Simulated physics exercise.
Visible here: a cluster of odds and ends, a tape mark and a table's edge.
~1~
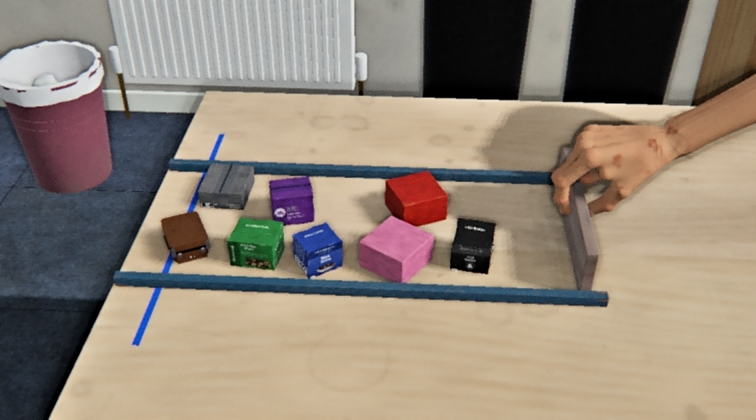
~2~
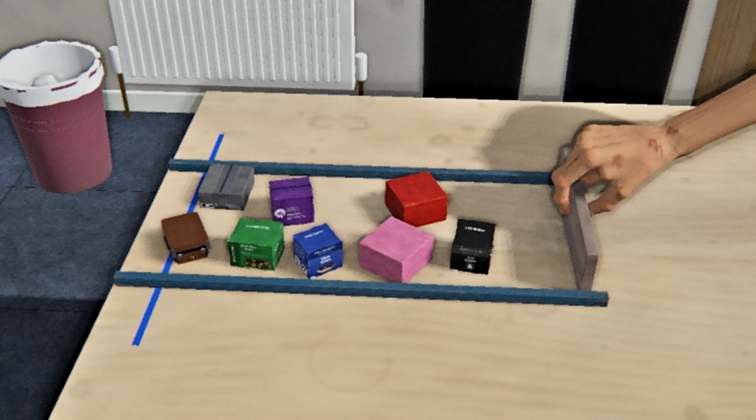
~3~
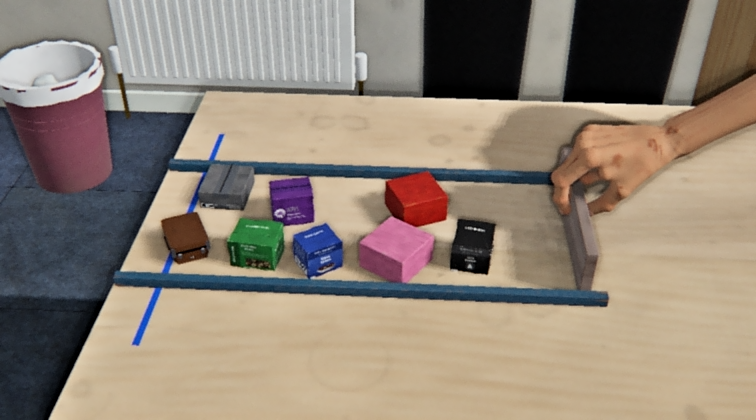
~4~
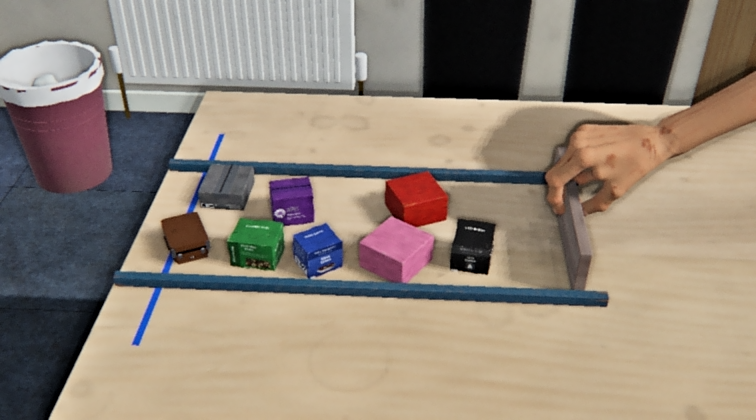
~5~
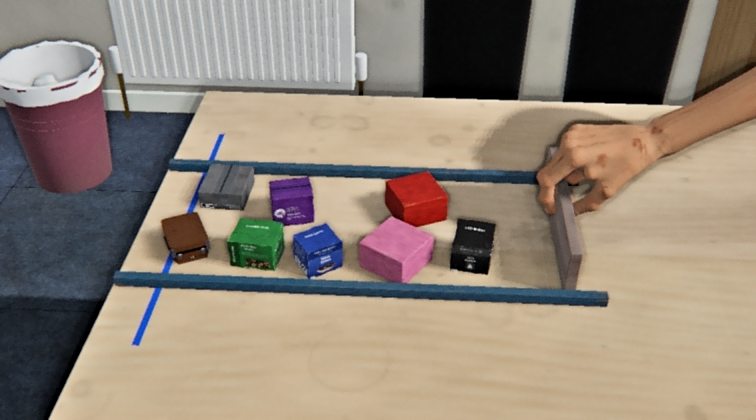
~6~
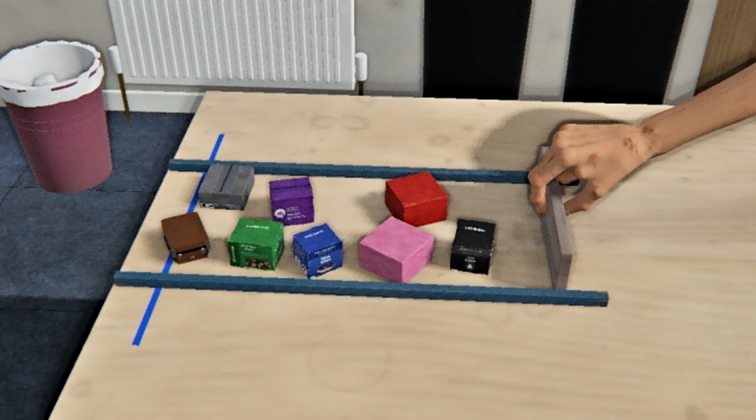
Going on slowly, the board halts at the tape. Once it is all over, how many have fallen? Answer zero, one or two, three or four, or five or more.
When it is over, five or more have fallen.
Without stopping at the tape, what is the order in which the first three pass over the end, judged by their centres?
Order noted: Brown case, then green box, then blue box.
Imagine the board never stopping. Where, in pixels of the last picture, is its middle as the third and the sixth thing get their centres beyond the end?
About (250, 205) and about (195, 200).
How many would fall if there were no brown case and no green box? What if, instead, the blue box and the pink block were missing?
That gives 4 in the first case, then 4 in the second.
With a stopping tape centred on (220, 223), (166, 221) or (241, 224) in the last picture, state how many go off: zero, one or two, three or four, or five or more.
In order of the three spots, it's three to four, then five or more, then three or four.
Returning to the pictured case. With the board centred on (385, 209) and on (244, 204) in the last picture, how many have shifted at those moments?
I get 6 at the one place and 8 at the other.
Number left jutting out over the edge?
In total, 1 of them.
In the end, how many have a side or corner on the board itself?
Count: 2.
Soon after, none off yet; brown case at rest near (186, 239); grey box at rest near (227, 187); green box displaced a little near (238, 242).
In the end, the number that fall off is five or more; gone, pink block, blue box, purple box, green box, grey box and brown case.
